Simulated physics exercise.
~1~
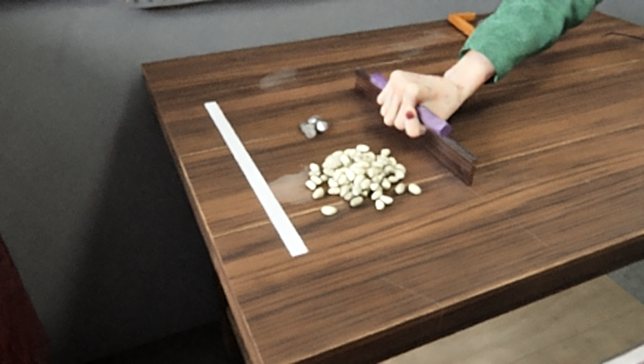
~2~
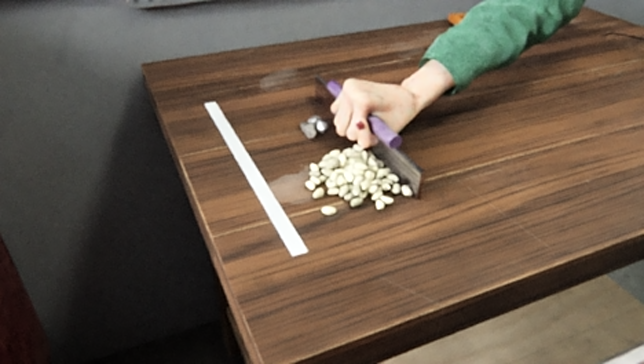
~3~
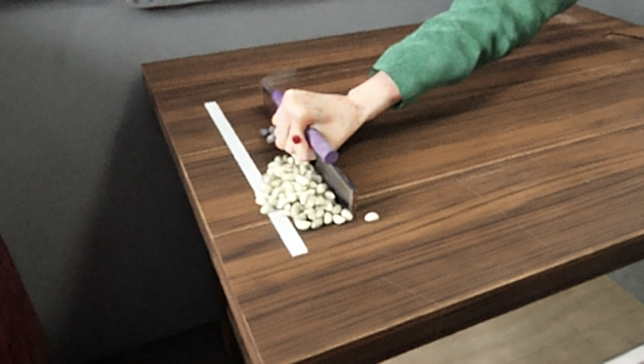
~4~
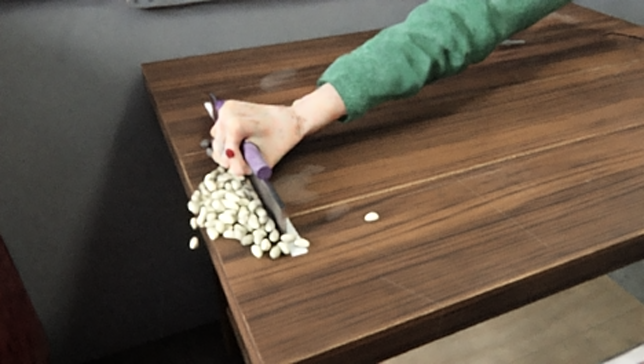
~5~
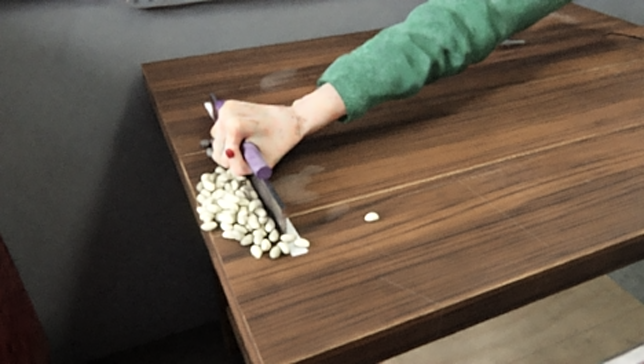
On a wooden table, a hand scrapes pale beans left over white tape and stops near the edge.
